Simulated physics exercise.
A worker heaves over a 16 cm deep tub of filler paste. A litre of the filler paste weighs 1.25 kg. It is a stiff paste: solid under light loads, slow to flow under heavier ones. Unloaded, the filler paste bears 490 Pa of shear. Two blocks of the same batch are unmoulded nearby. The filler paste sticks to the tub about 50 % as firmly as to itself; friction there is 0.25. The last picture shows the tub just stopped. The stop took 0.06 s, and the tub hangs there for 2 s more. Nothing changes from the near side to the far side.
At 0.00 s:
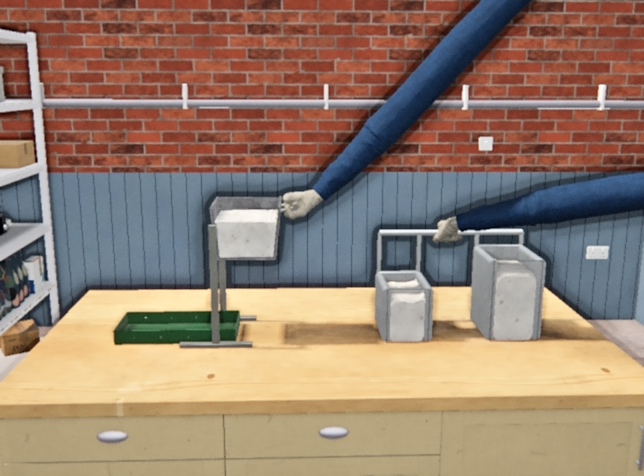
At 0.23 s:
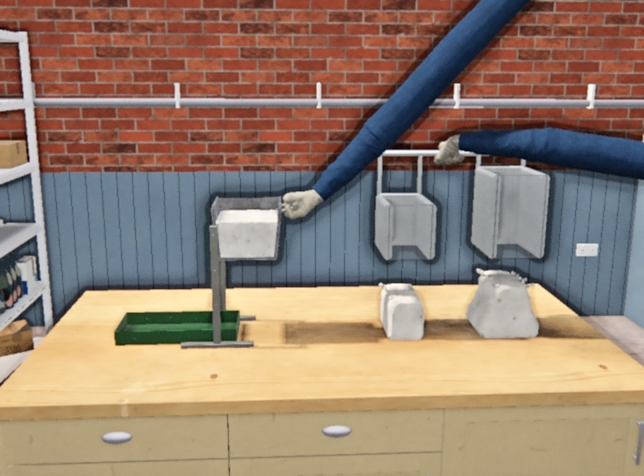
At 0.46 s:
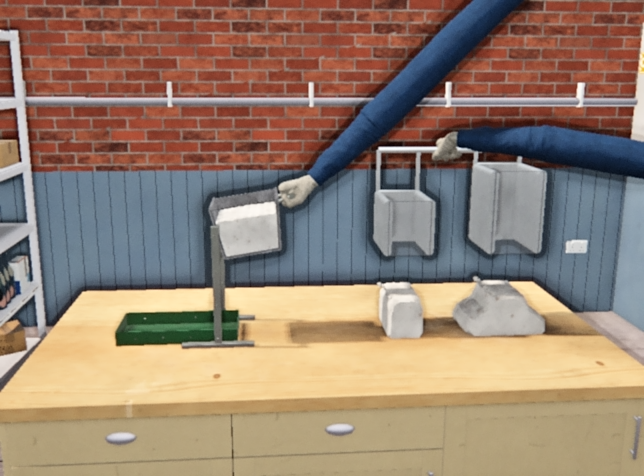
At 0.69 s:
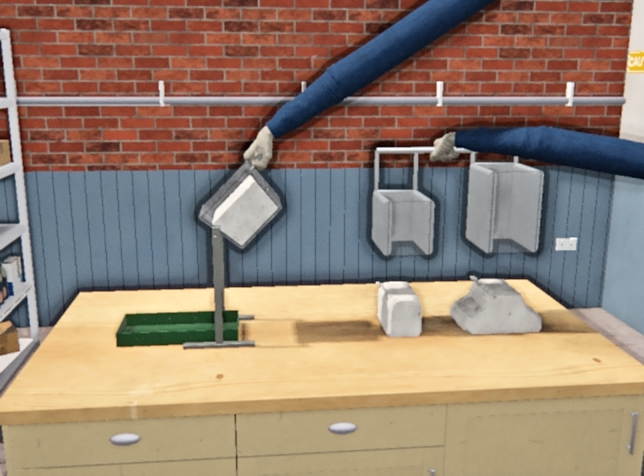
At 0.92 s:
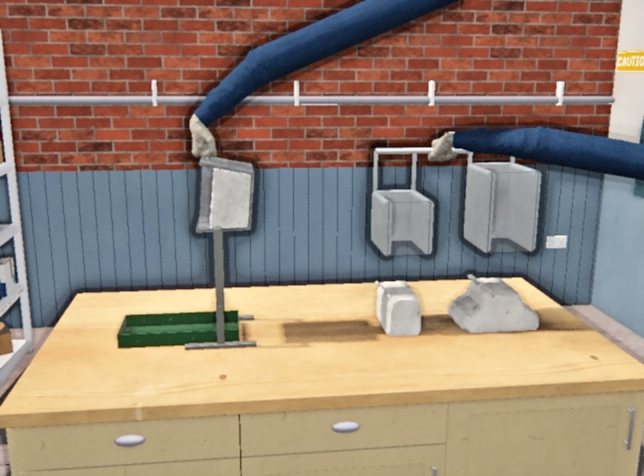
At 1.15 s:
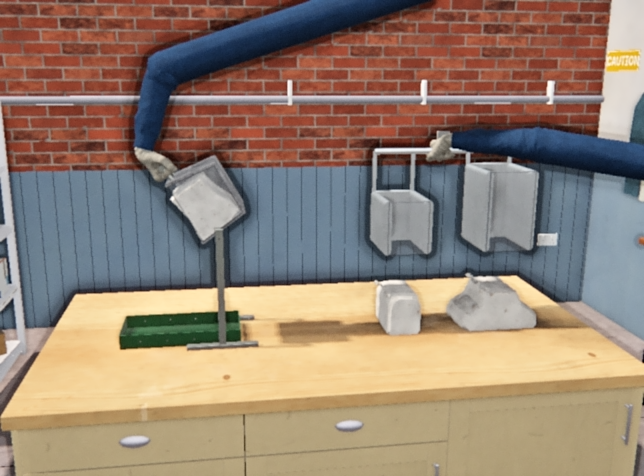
At the start, two gloved hands hold a filled tub on a stand and a frame with two moulds over a wooden bench. The right hand lifts the moulds, uncovering two pale blocks, and the taller one slumps wide; then the left hand turns the tub counterclockwise past sideways, paste still inside.
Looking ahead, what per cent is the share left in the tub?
It comes to some 0 %.
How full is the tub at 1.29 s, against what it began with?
About 18 %.
After 1.29 s, the tub is at 120 degrees and holds 18 %.
After 1.46 s, the tub is at 120 degrees and holds 0 %.
After 1.63 s, the tub is at 120 degrees and holds 0 %.
After 1.80 s, the tub is at 120 degrees and holds 0 %.
After 3.15 s, at the end, the tub is at 120 degrees and holds 0 %.
